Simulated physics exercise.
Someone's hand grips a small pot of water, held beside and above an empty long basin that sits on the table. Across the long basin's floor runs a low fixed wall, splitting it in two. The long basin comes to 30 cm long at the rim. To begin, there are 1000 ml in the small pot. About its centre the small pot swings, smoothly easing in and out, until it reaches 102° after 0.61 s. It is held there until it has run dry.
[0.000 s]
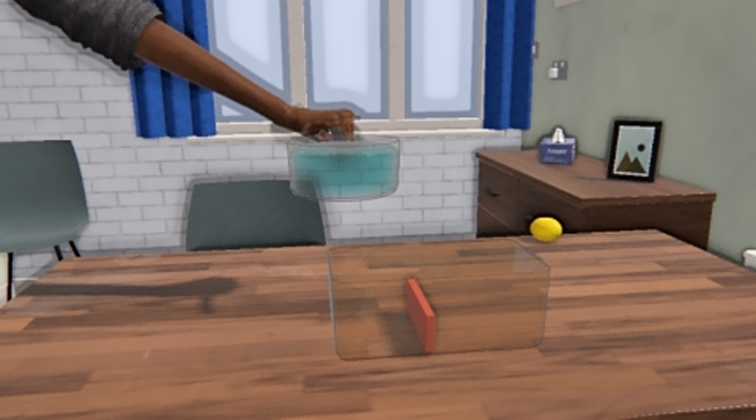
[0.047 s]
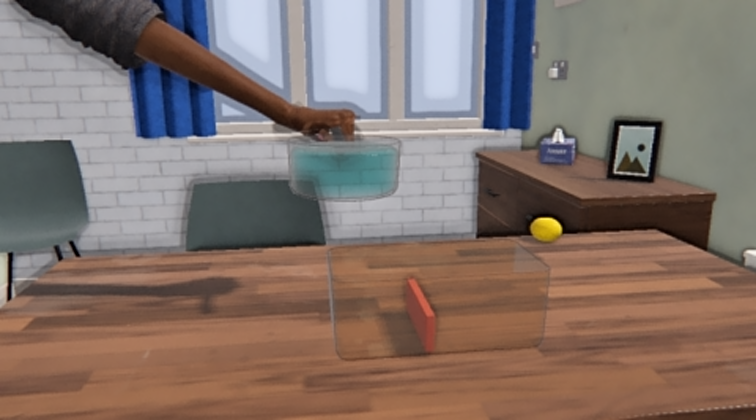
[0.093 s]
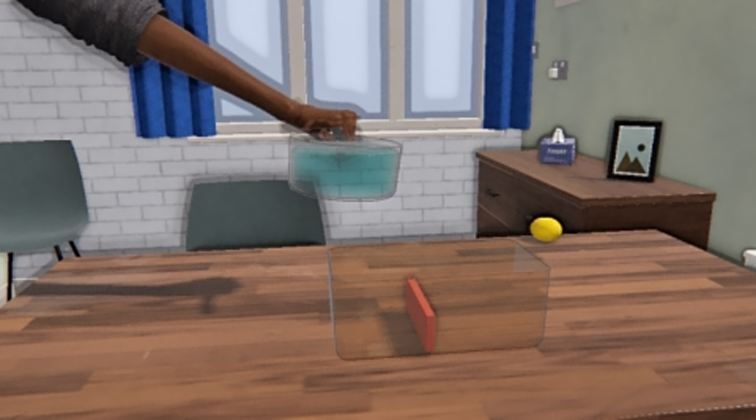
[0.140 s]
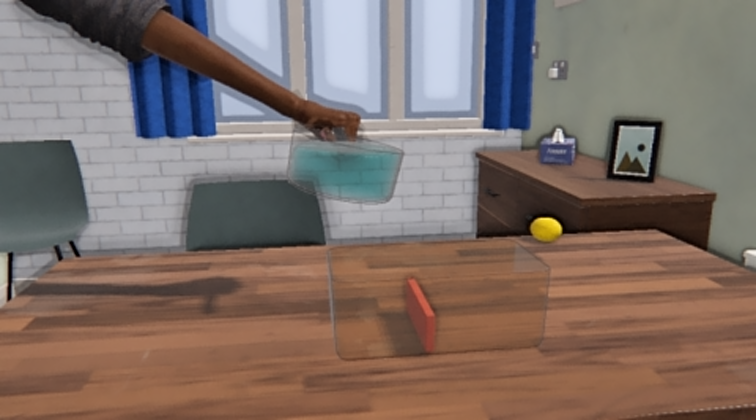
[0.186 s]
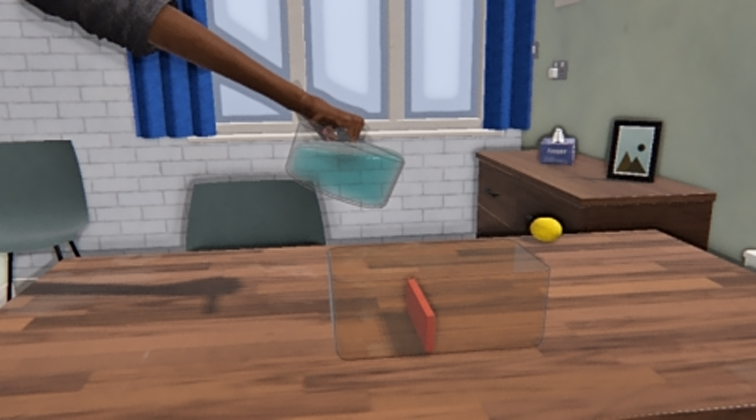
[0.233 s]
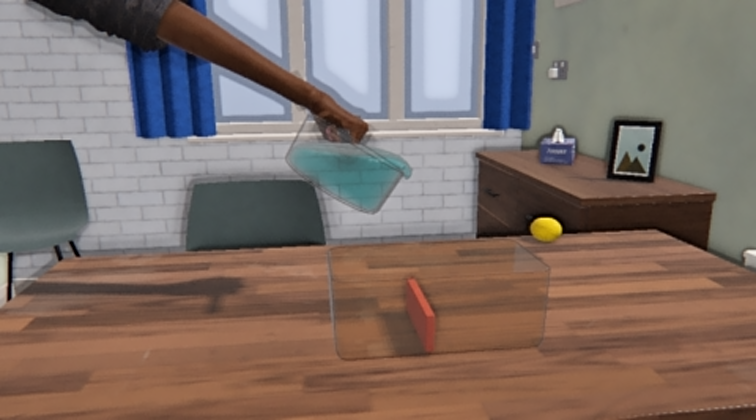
A clear pot of teal water, held by a hand, tilts rightward above a clear basin.
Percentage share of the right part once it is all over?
66 per cent.
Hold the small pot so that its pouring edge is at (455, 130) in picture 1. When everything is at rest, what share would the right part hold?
Then I'd expect something near 85 per cent.
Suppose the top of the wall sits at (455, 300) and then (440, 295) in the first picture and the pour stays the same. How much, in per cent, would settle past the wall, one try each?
15 % and 40 %.
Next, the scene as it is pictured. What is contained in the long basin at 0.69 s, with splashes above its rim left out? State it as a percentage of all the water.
About 88 per cent.
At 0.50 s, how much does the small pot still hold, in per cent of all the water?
About 22 per cent.
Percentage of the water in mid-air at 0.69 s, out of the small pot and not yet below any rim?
Roughly 7 per cent.
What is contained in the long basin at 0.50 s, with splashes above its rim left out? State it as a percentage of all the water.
About 34 per cent.
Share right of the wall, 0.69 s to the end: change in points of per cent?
It falls by roughly 3 per cent.
By 0.50 s the tilt is 93° and 23 per cent is still to pour, 1 is left of the wall and 34 right of it.
By 0.69 s the tilt is 102° and 5 per cent is still to pour, 20 is left of the wall and 68 right of it.
By 0.89 s the tilt is 102° and 1 per cent is still to pour, 31 is left of the wall and 65 right of it.
By 1.11 s the tilt is 102° and 0 per cent is still to pour, 33 is left of the wall and 65 right of it.
At rest 33 per cent lies left of the wall, 66 right of it and 1 outside.
